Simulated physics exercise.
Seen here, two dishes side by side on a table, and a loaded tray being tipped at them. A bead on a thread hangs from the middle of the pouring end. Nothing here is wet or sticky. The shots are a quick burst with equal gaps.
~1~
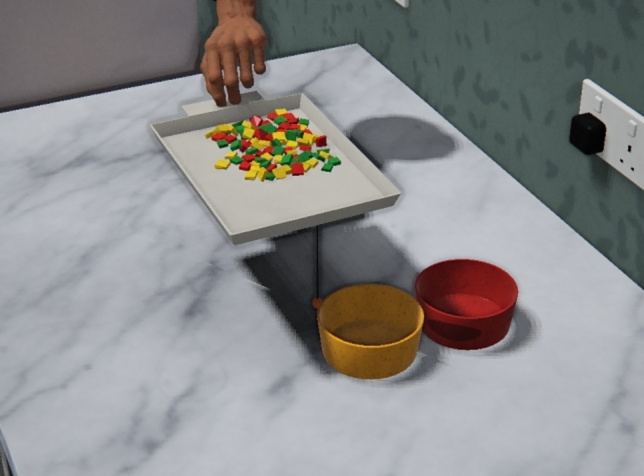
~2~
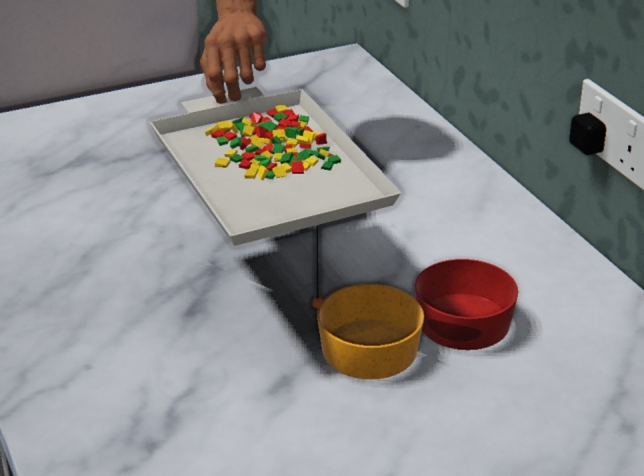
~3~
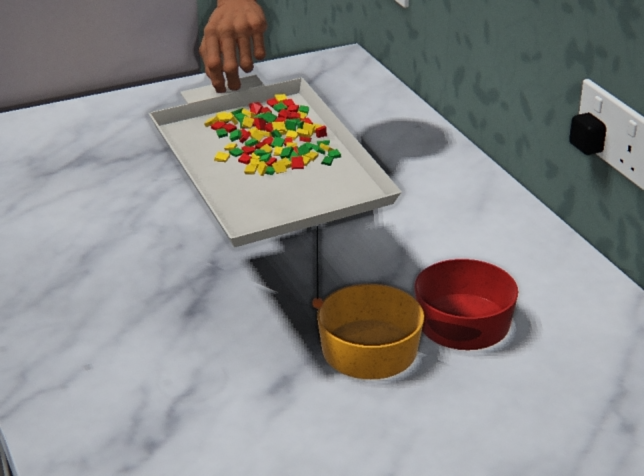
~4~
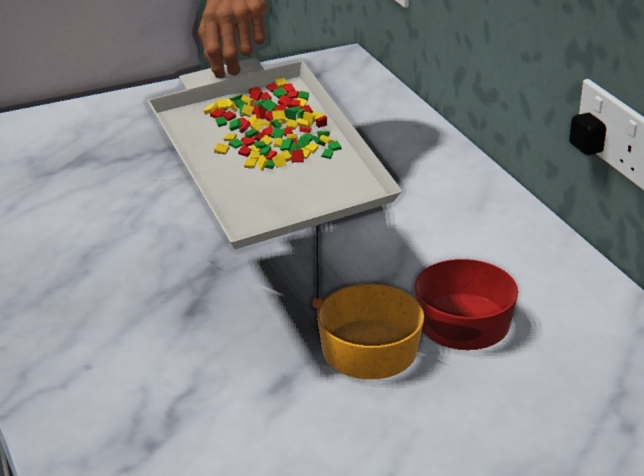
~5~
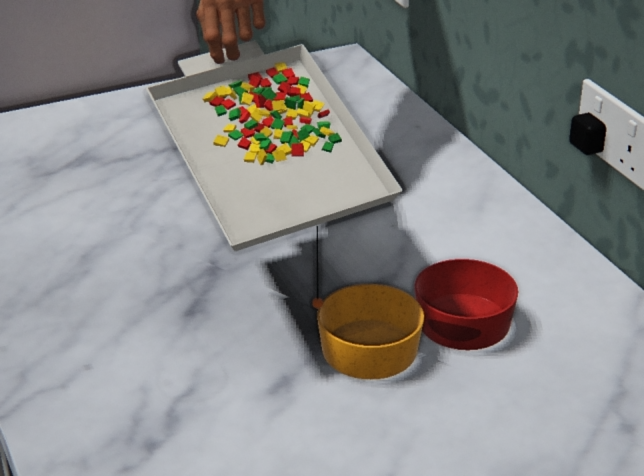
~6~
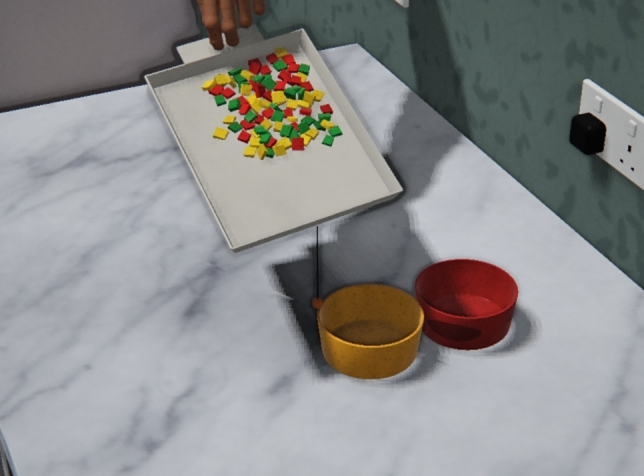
The video shows a hand gradually raising the far end of a pale tray of red, yellow and green pieces above a marble surface, its near edge tilting slightly lower at the left, while the yellow and red dishes remain still.
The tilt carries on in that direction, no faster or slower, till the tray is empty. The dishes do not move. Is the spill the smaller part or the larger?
In the dishes lies under half of it.
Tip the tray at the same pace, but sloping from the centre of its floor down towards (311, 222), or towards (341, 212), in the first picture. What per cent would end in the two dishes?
In turn 40 and 70 in a hundred.
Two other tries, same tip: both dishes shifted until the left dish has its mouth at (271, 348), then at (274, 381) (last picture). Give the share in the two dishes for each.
In turn 90 and 50 in a hundred.
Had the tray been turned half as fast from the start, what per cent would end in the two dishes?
Near 0 %.
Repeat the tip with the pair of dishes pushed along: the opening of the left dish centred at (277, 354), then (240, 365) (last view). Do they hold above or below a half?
In turn: Above a half; above a half.
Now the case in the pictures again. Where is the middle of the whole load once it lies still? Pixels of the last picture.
Roughly at (260, 401).
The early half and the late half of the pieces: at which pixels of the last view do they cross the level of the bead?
The first part at (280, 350); the rest at (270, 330).
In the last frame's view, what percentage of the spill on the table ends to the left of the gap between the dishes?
About 100 per cent.
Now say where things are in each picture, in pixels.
The first frame shows corners of the pouring end near (234, 230) and (393, 191), level; middle of the load near (276, 144), mosaic tiles; left dish near (394, 359); right dish near (491, 330); bead on its thread near (318, 303).
The second frame shows corners of the pouring end near (234, 231) and (393, 191), level; middle of the load near (276, 142).
The third frame shows corners of the pouring end near (234, 233) and (394, 190), tipped barely, lowest at the left corner; middle of the load near (276, 135).
The fourth frame shows corners of the pouring end near (234, 236) and (394, 189), tipped a little, lowest at the left corner; middle of the load near (276, 125).
The fifth frame shows corners of the pouring end near (235, 239) and (394, 188), tipped clearly, lowest at the left corner; middle of the load near (276, 115).
The sixth frame shows corners of the pouring end near (235, 242) and (395, 187), tipped clearly, lowest at the left corner; middle of the load near (266, 105); left dish near (394, 359); right dish near (491, 330).
Shortly afterwards, tray tipped steeply; the bulk on the tray; near a quarter in the air.
Next, tray tipped past a quarter turn; a little on the tray; only a few in the left dish; the bulk outside both; a little in the air.
Some moments later, tray tipped past a quarter turn; only a few in the left dish; all but a few outside both.
In the end, tray tipped past a quarter turn; only a few in the left dish; none at all in the right dish; all but a few outside both.
